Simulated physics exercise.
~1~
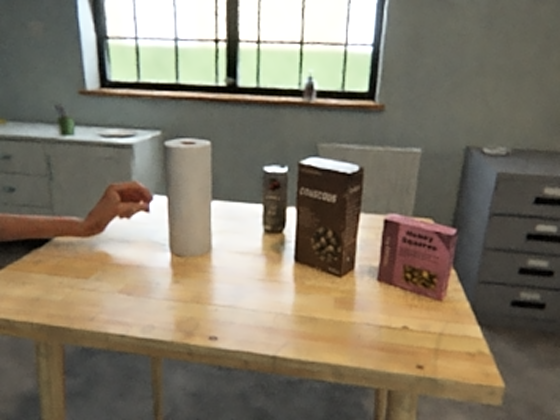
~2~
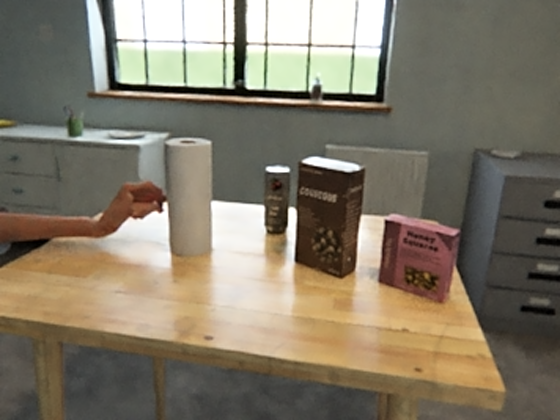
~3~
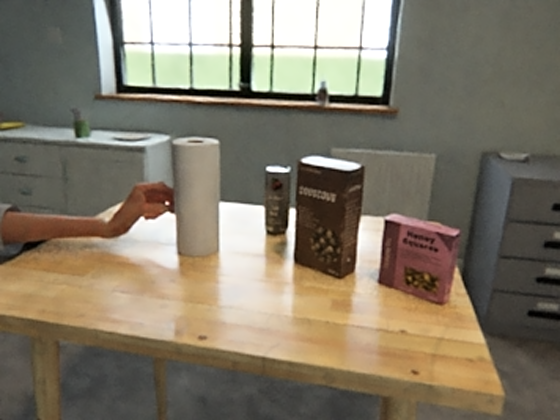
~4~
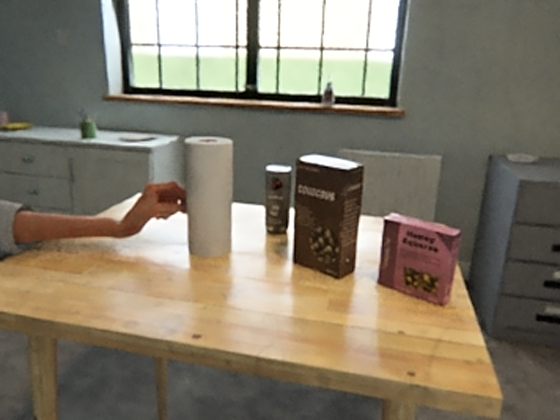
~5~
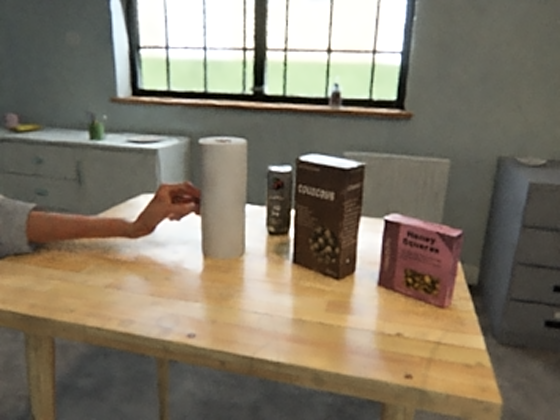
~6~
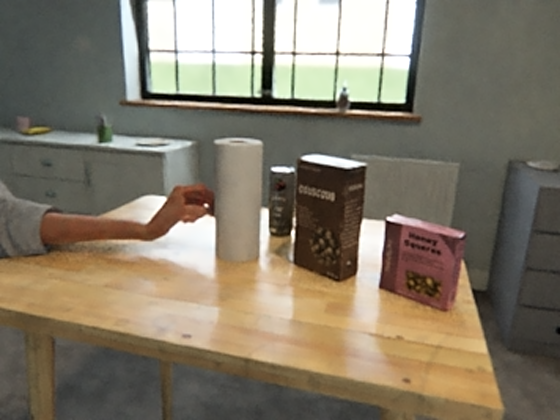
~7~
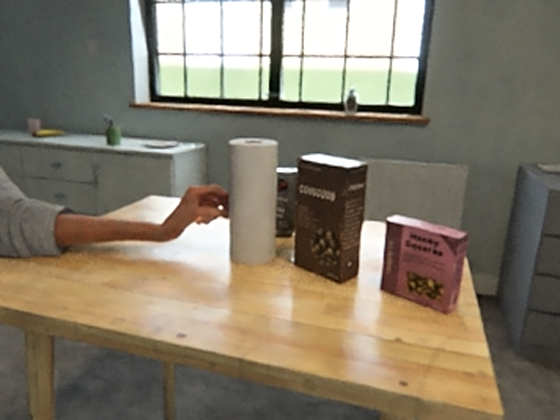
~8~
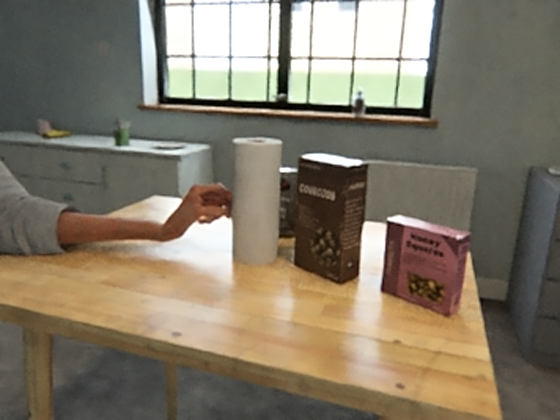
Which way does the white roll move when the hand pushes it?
The white roll slides to the right, towards the brown packet, staying upright as it goes.
